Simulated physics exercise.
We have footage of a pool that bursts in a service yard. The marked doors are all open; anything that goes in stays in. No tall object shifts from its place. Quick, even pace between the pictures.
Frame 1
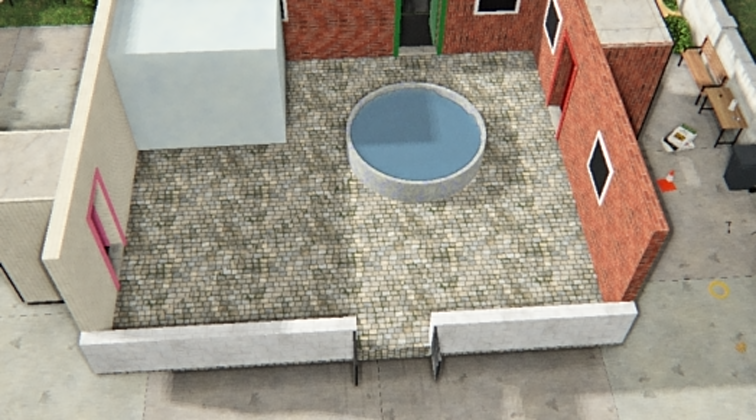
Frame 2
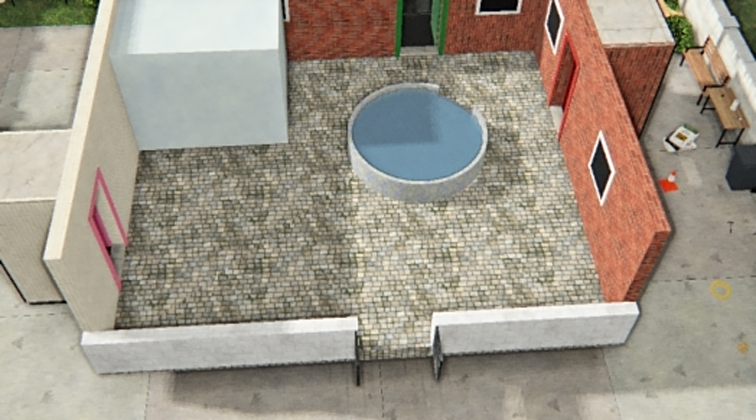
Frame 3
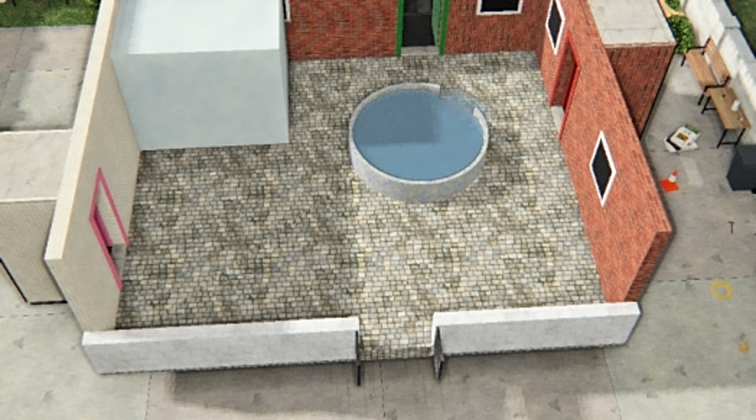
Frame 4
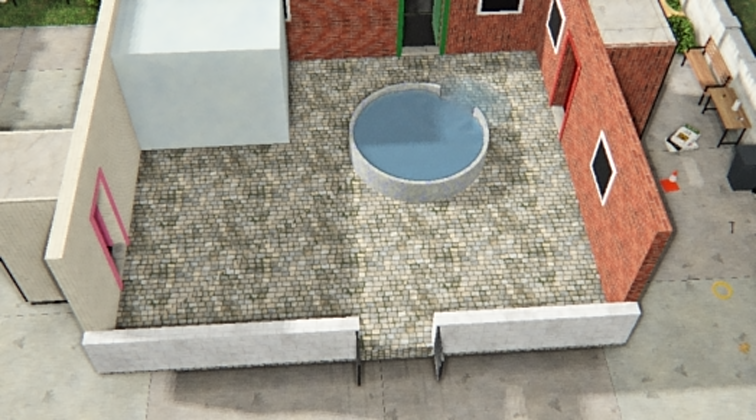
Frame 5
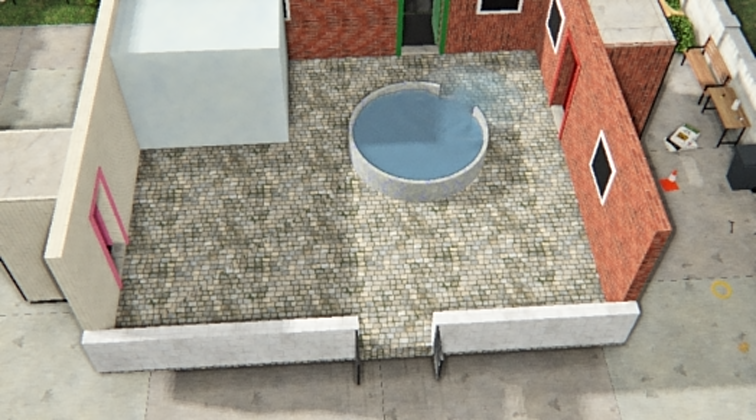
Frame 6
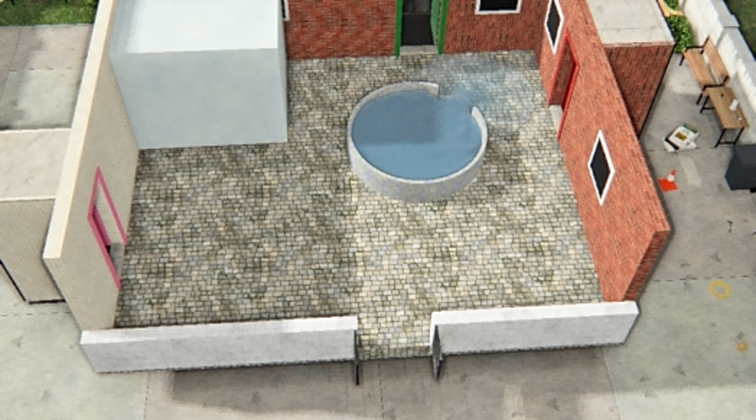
A round pool of water stood whole in a cobbled yard between brick walls, then its far side broke open and water sprayed out through the gap and spread across the stones behind it.
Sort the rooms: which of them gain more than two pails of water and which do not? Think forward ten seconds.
The pink door gains no more; the red door gains more; the green door gains more.
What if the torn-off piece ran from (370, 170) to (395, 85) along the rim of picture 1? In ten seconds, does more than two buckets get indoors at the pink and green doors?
Well, the pink door gets more, but the green door gets less.
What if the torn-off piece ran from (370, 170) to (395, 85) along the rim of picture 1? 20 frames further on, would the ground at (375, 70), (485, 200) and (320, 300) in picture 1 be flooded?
The three spots, in order, are inundated, spared and spared.
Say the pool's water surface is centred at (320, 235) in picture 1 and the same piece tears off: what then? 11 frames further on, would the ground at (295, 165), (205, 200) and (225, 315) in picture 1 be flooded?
Bone-dry, bone-dry, bone-dry.
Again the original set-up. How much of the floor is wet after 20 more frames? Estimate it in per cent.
Estimated share: About 20 %.
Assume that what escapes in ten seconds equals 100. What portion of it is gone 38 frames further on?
Some 60 per cent.
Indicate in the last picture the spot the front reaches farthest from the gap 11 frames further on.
Close to (529, 50).
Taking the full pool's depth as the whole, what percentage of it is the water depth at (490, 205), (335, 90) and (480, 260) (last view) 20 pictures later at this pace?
Respectively near 0, 2 and 0 per cent.
A moment on, water covers 10 % of the floor; the pink door not reached, the red door wet at the sill, nothing in, the green door wet at the sill, nothing in.
Next, water covers 10 % of the floor; the pink door not reached, the red door under two buckets in, the green door under two buckets in.
Then, water covers 20 % of the floor; the pink door not reached, the red door over two buckets in, the green door under two buckets in.
Later, water covers 45 % of the floor; the pink door not reached, the red door far over two buckets in, the green door over two buckets in.
In the end, water covers 75 % of the floor; the pink door not reached, the red door far over two buckets in, the green door over two buckets in.
